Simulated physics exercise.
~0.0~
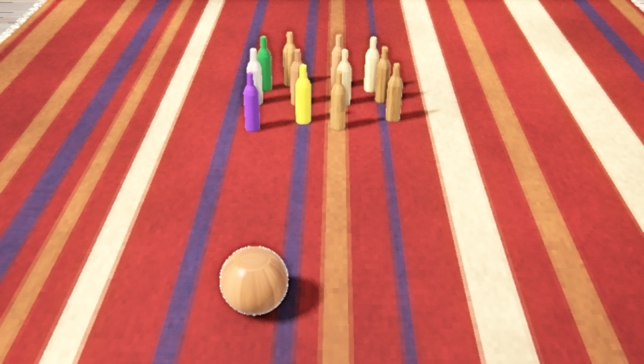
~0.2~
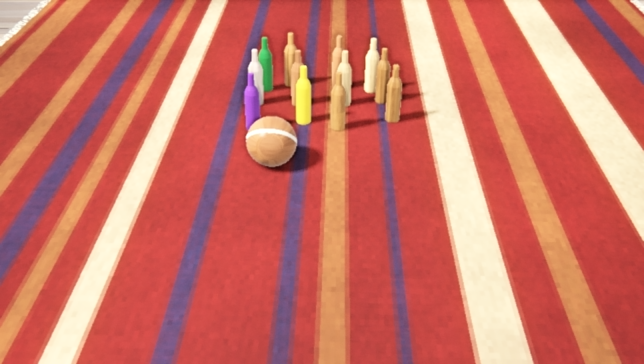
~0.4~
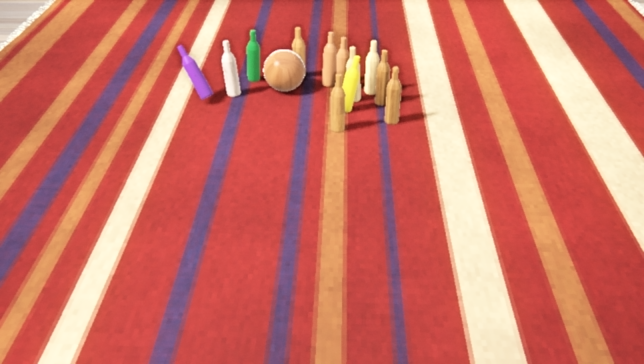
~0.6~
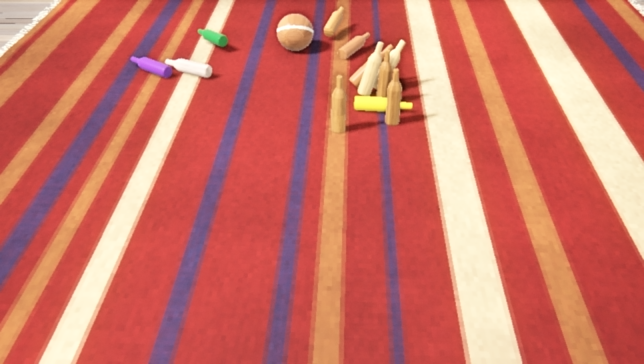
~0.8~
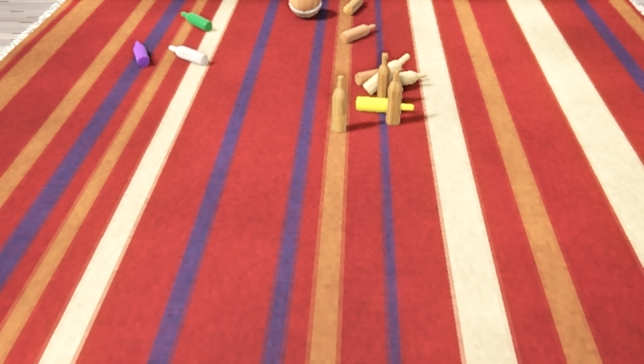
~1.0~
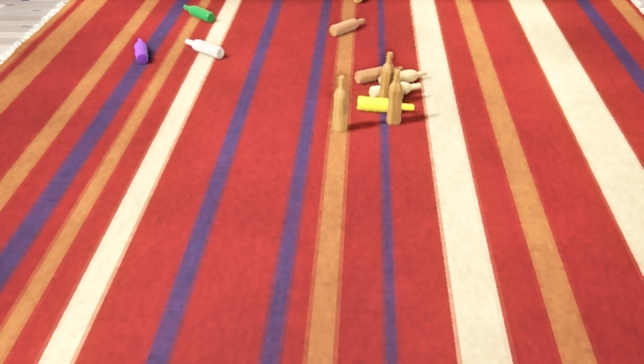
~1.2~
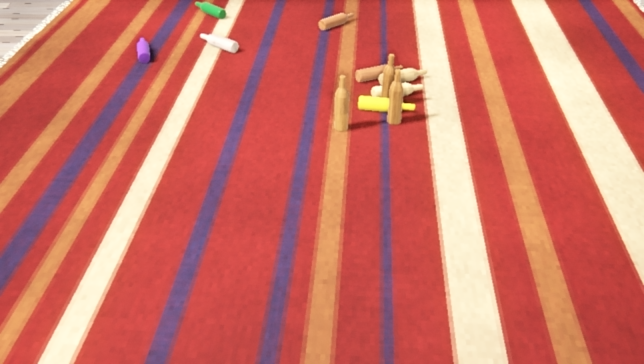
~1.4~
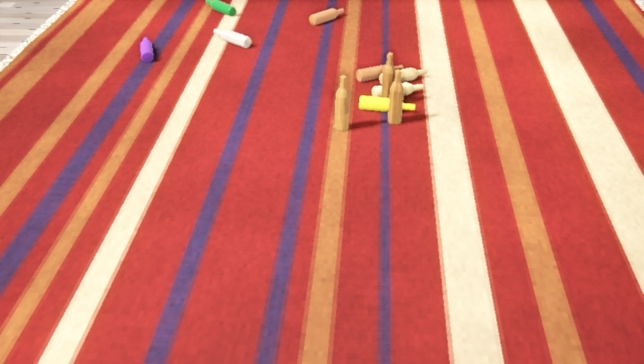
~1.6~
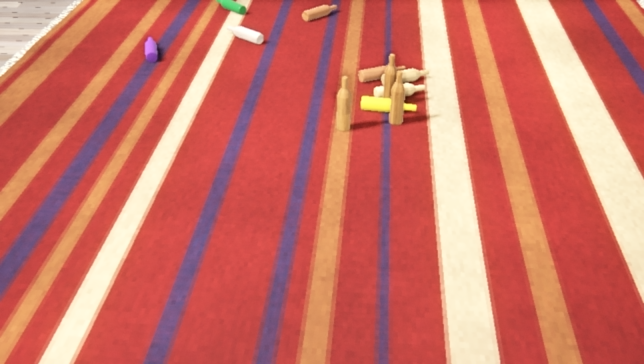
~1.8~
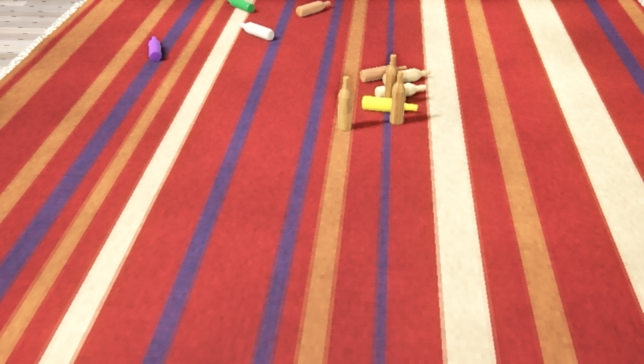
A wooden ball rolled up a striped red rug into a cluster of bottle-shaped skittles, scattering the purple, white and green ones to the left and toppling the yellow one, then rolled out of view at the top, leaving just a few plain skittles standing.
